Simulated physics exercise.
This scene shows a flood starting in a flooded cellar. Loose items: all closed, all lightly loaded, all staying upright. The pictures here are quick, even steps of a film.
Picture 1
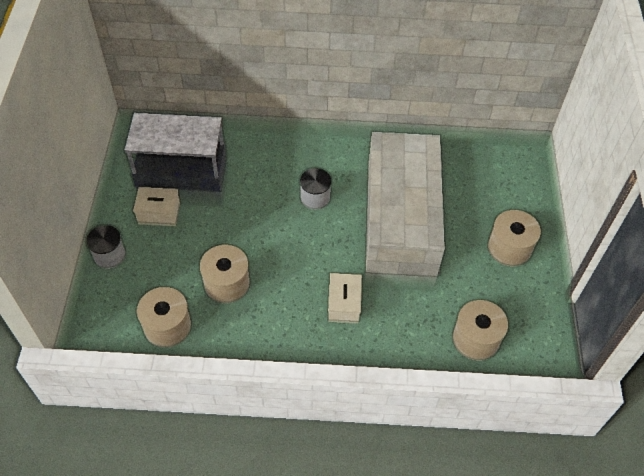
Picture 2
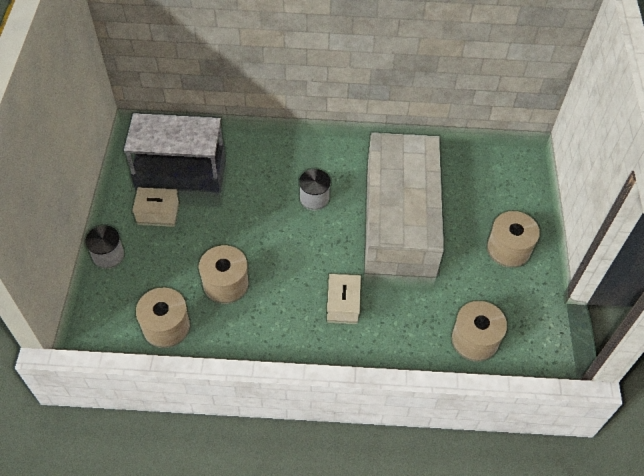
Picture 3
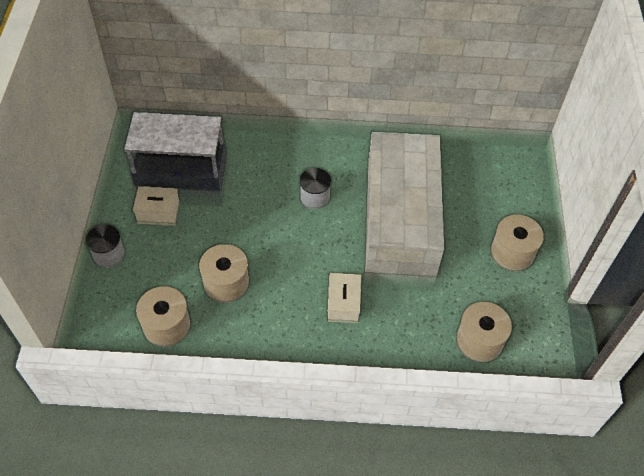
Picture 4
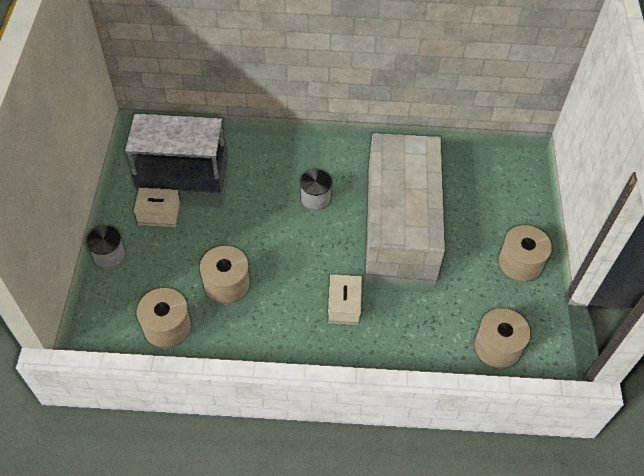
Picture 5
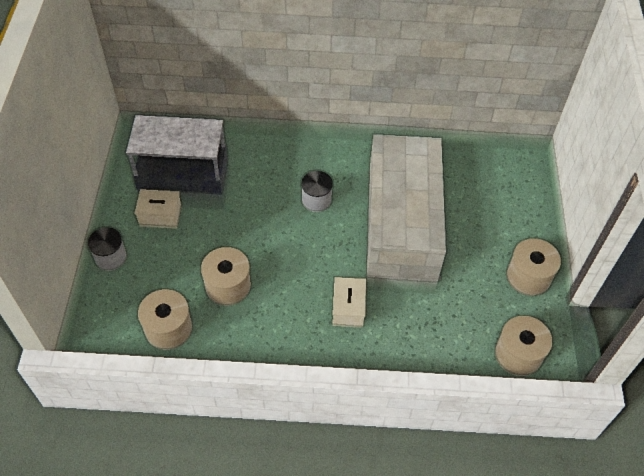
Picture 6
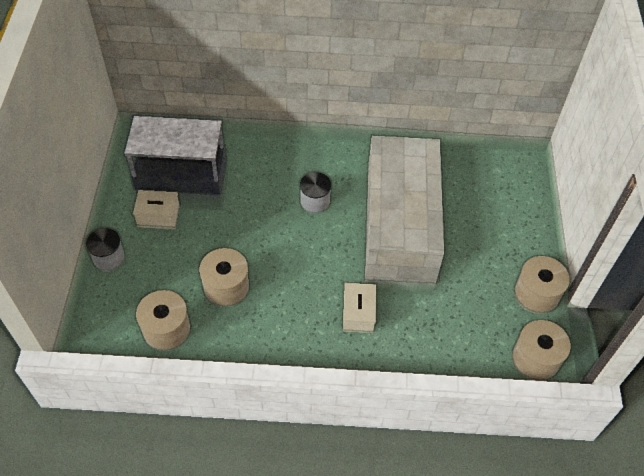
In the video, tan tubs, boxes and metal cylinders sit around a green-floored room with a stone block; the two tubs on the right drift toward the doorway side and closer together, while a small box near the middle shifts slightly right.
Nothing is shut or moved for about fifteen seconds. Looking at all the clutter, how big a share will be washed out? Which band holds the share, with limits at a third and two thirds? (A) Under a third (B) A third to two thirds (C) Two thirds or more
B.
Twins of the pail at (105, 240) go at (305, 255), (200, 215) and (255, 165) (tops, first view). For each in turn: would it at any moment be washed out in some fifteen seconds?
Result list, first to last: Leaves, does not leave, does not leave.
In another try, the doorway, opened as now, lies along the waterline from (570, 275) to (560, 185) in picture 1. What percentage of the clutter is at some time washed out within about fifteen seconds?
Close to 40 %.
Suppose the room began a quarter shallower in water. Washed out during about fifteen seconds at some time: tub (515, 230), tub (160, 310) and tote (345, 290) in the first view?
One after the other: Swept away, remains, swept away.
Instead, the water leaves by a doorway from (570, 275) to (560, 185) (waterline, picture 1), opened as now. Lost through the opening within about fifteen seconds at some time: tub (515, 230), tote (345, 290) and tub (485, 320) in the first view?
Outcome by item: Exited / exited / exited.
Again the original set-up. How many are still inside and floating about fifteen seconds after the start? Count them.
5 in total.
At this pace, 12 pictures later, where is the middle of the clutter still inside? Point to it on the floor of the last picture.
That works out to about (241, 280) on the floor.
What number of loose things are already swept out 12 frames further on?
Total: 3.
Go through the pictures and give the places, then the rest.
The first picture shows a tub at (483, 322) floats; a tub at (517, 229), afloat; 0 of 8 have shifted.
The second picture shows a tub at (482, 323), afloat; a tub at (516, 230), afloat; 0 of 8 have shifted.
The third picture shows a tub at (487, 324) floats, close to its start; a tub at (520, 233) floats, close to its start; 1 of 8 have shifted.
The fourth picture shows a tub at (505, 330), afloat, close to its start; a tub at (528, 244) floats, close to its start; 2 of 8 have shifted.
The fifth picture shows a tub at (527, 338) floats, a stride from its start; a tub at (537, 258) floats, a stride from its start; 2 of 8 have shifted.
The sixth picture shows a tub at (545, 342) floats, a stride from its start; a tub at (546, 276), afloat, a stride from its start; 3 of 8 have shifted.
A moment on, 2 of 8 are out; 6 afloat.
Next, 3 of 8 are out; 5 afloat.
Later, 3 of 8 are out; 5 afloat.
In the end, 3 of 8 are out; 5 afloat.
